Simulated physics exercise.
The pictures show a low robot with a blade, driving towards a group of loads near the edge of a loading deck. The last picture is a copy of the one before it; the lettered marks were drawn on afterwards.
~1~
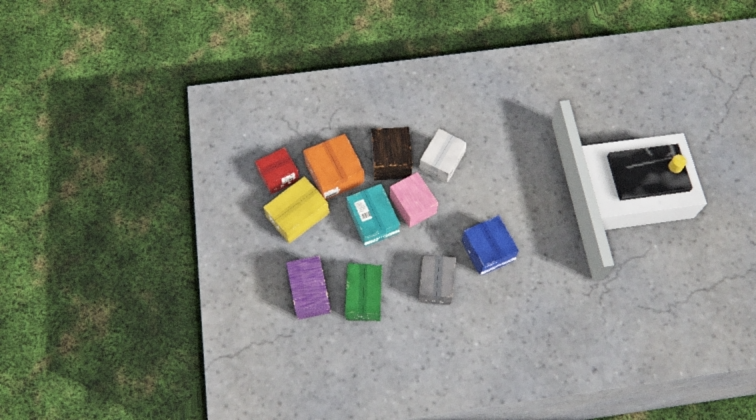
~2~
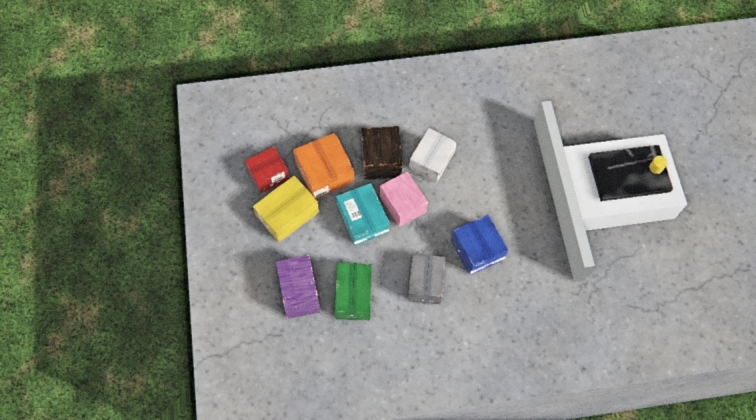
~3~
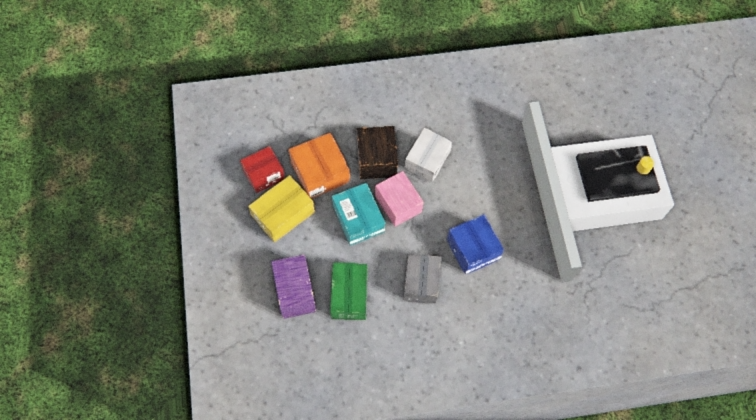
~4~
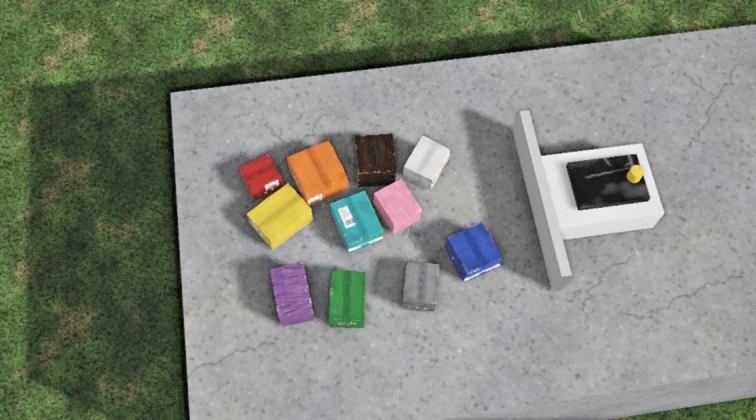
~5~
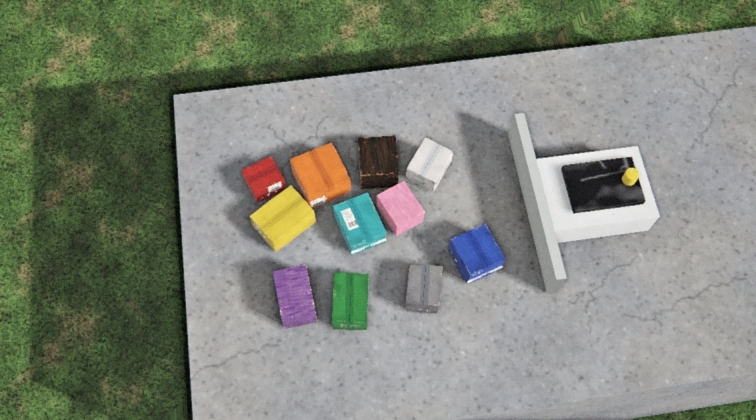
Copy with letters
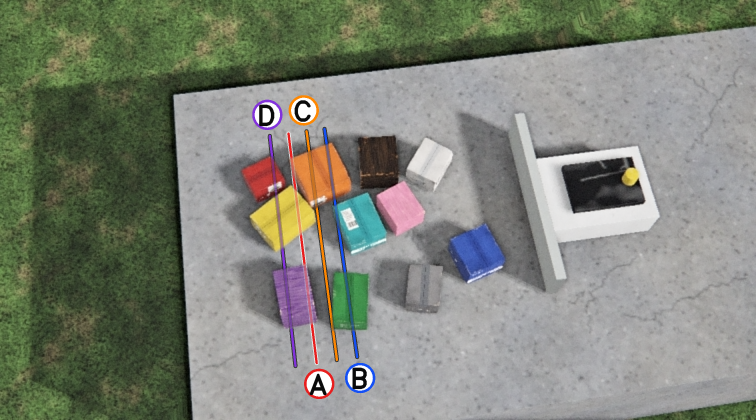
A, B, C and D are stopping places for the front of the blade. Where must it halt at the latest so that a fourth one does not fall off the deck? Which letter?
It should halt at D.
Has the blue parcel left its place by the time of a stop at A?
By then, yes.
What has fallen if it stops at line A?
The red parcel goes over.
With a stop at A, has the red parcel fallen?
Yes.
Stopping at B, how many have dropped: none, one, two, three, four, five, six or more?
In all, none.
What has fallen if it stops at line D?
It is the red parcel.
On the marked copy, A at (302, 241); B at (340, 236); C at (321, 239); D at (282, 244).
Following D. Soon after the start, robot (508, 197); grey parcel (405, 297); white box (410, 172).
Later, robot (417, 209); red parcel (211, 185); orange parcel (250, 181).
In the end, robot (344, 218); red parcel over the edge; orange parcel (180, 191); one fallen.
As for the rest, A is within the limit but short; B is within the limit but short; C is within the limit but short.
